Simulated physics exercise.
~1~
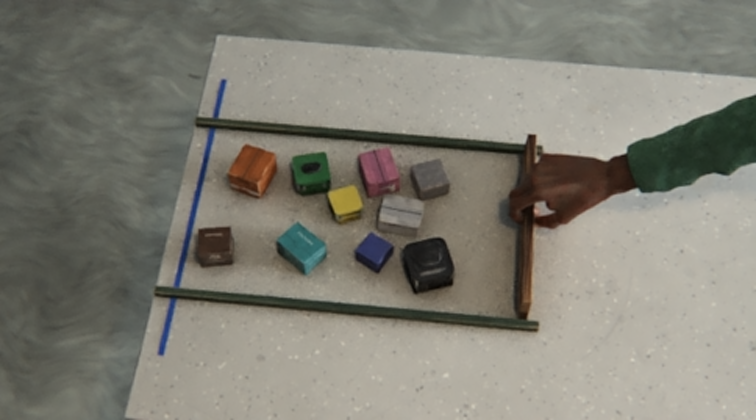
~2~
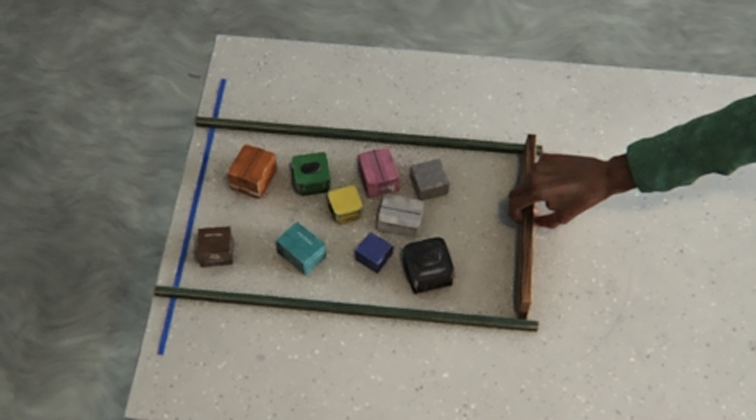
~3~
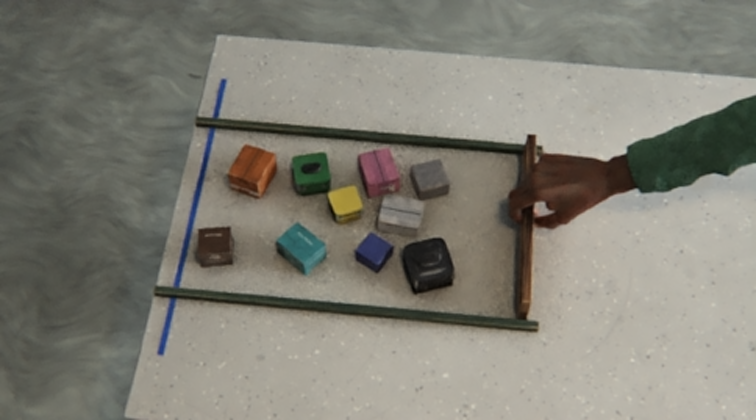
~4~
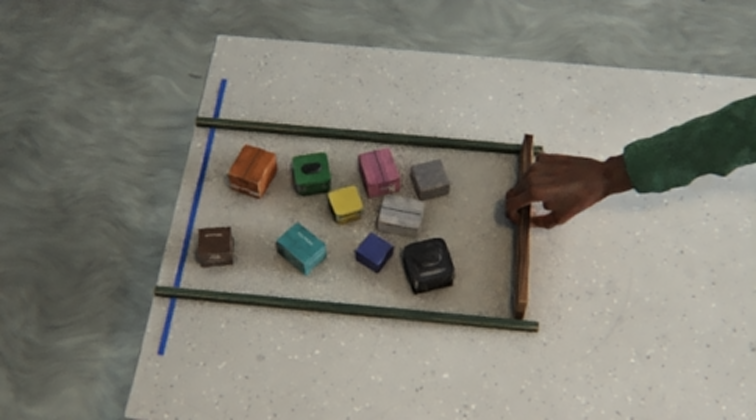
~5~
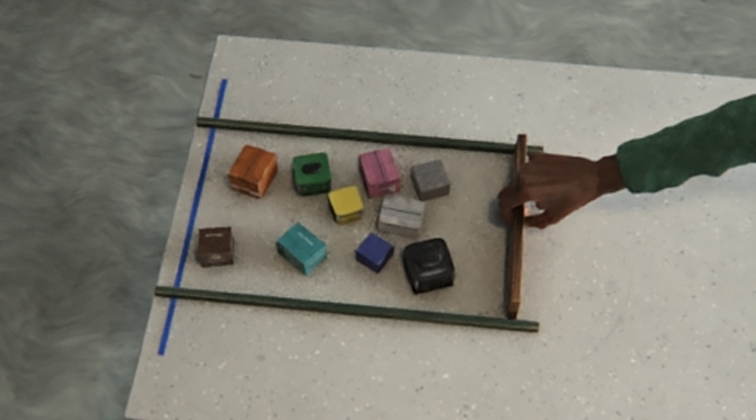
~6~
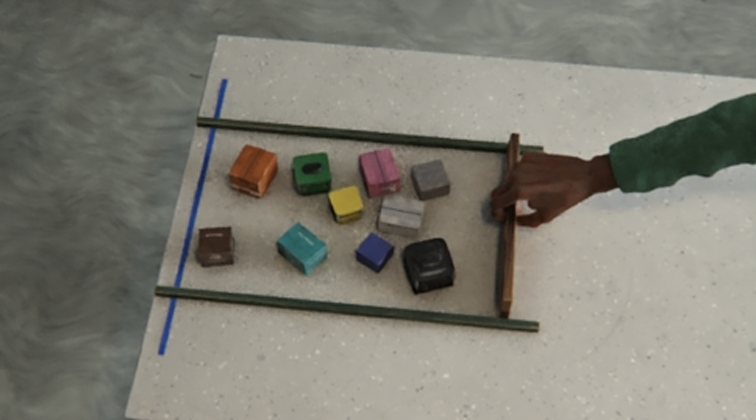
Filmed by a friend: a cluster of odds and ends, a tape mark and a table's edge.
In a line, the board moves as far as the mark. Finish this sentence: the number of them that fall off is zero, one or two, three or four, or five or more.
The number of them that fall off is five or more.
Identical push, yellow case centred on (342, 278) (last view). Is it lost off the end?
From that start, the object then is safe.
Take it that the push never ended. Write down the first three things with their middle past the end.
They are the orange box, then the brown box, then the turquoise box.
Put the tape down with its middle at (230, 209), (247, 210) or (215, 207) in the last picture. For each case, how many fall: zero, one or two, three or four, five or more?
In order: 3 or 4, three to four, five or more.
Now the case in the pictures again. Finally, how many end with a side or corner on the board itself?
Contact count: 3.
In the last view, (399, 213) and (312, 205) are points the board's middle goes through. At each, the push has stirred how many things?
7, then 10.
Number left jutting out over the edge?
The count is 3.
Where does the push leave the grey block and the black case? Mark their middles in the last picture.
In order, first (189, 154), then (165, 235).
Soon after, none off yet; brown box at rest near (216, 247); orange box at rest near (254, 171); green case at rest near (313, 175).
After that, none off yet; brown box displaced about its own width near (171, 249); orange box displaced well along near (183, 167); green case displaced well along near (218, 163).
In the end, the number that fall off is five or more; gone, blue block, pink box, yellow case, turquoise box, green case, orange box and brown box.
